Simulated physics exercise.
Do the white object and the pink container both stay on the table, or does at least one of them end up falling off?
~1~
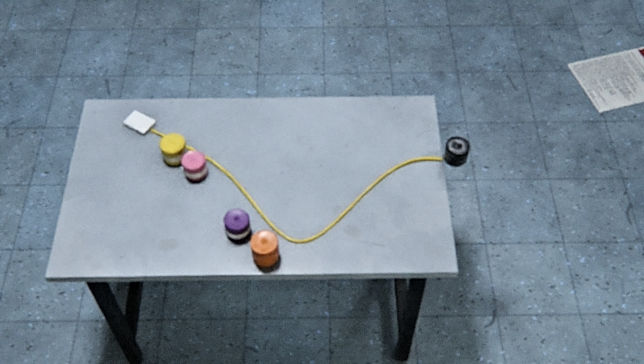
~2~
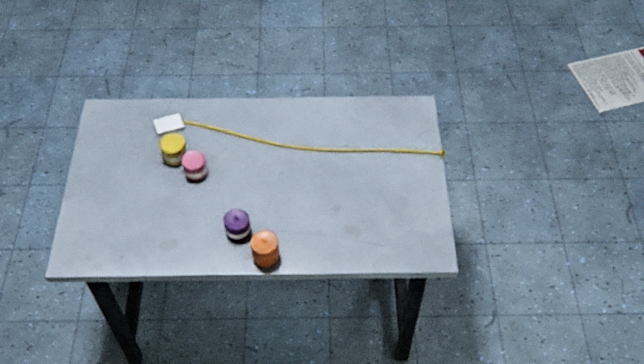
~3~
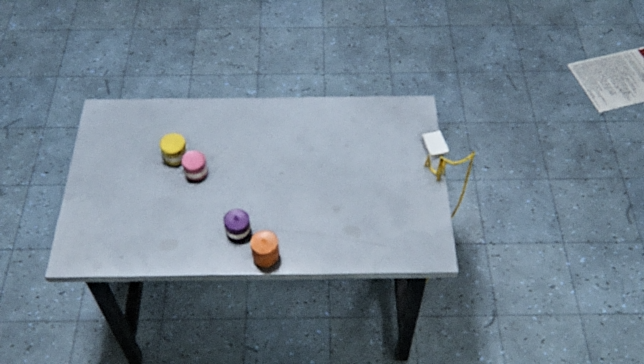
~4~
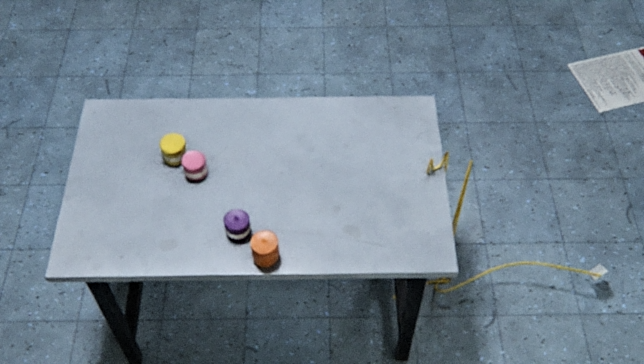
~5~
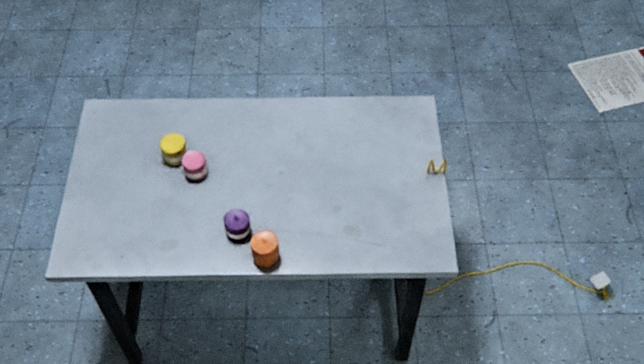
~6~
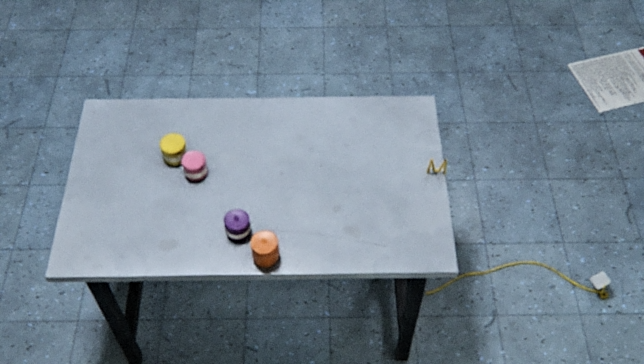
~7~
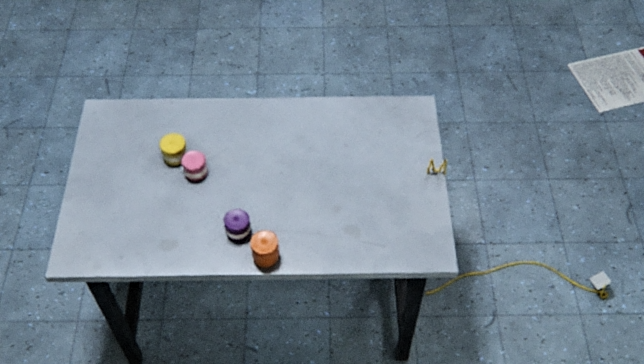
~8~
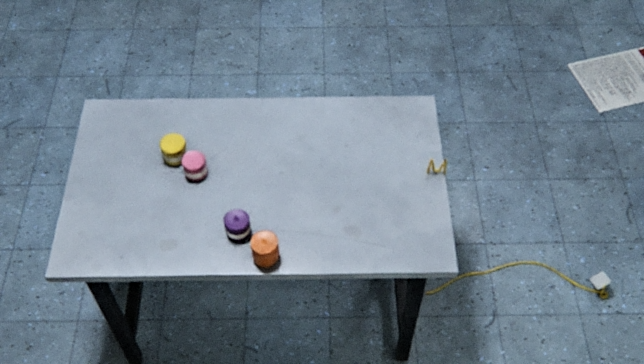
One of them falls. The white object goes over the right edge and ends up on the floor, while the pink container stays on the table.
